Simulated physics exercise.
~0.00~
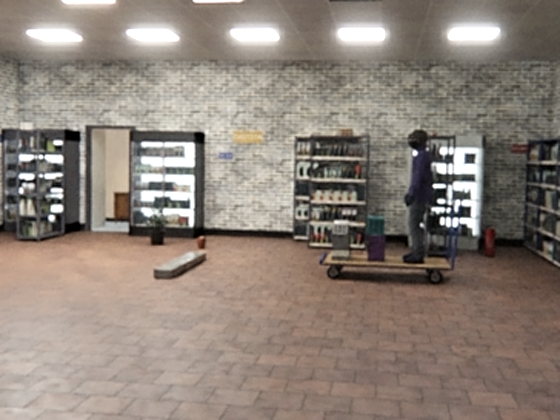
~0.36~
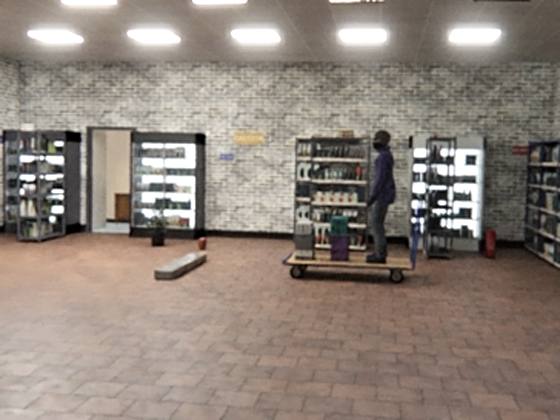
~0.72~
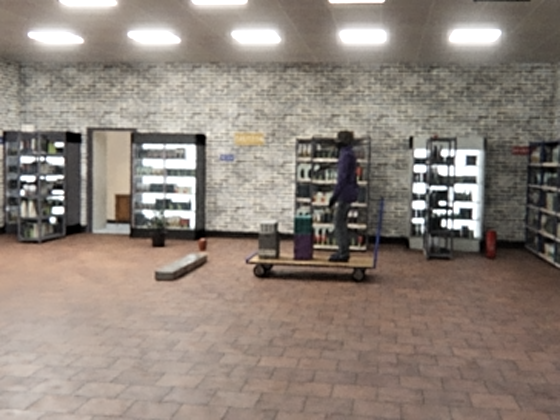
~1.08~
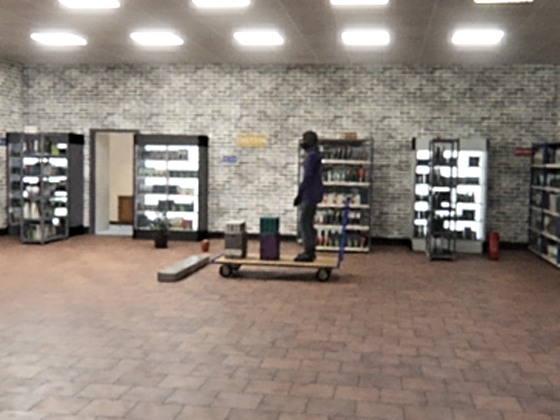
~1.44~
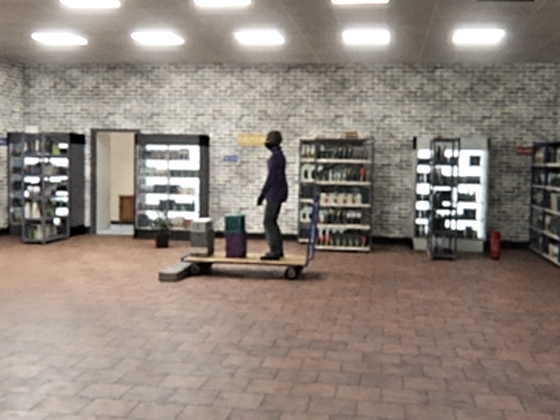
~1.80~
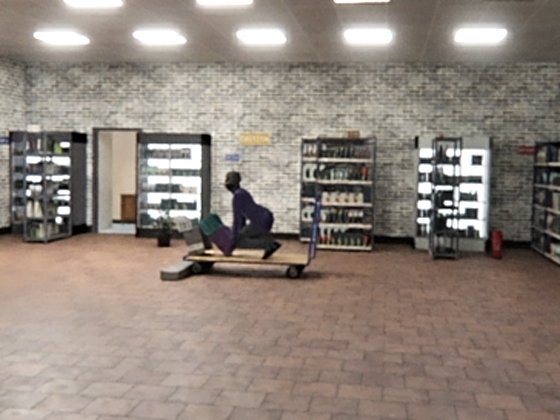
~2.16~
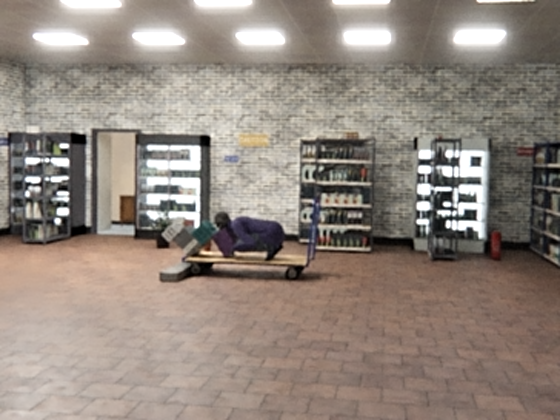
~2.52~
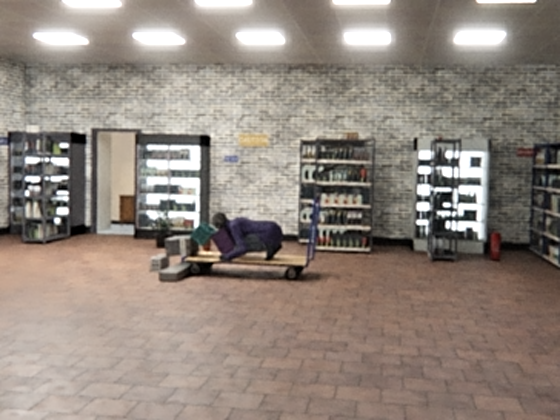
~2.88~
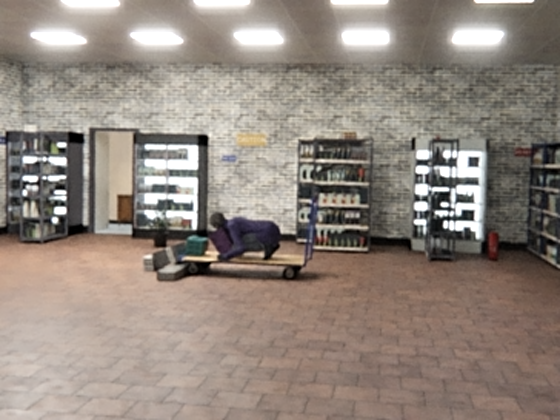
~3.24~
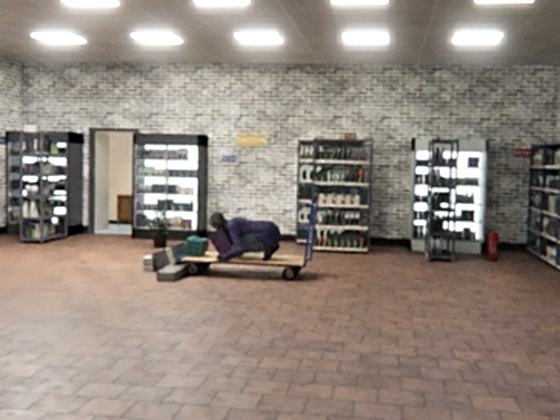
A trolley rolls left into a kerb, toppling its rider onto crates as some fall off.
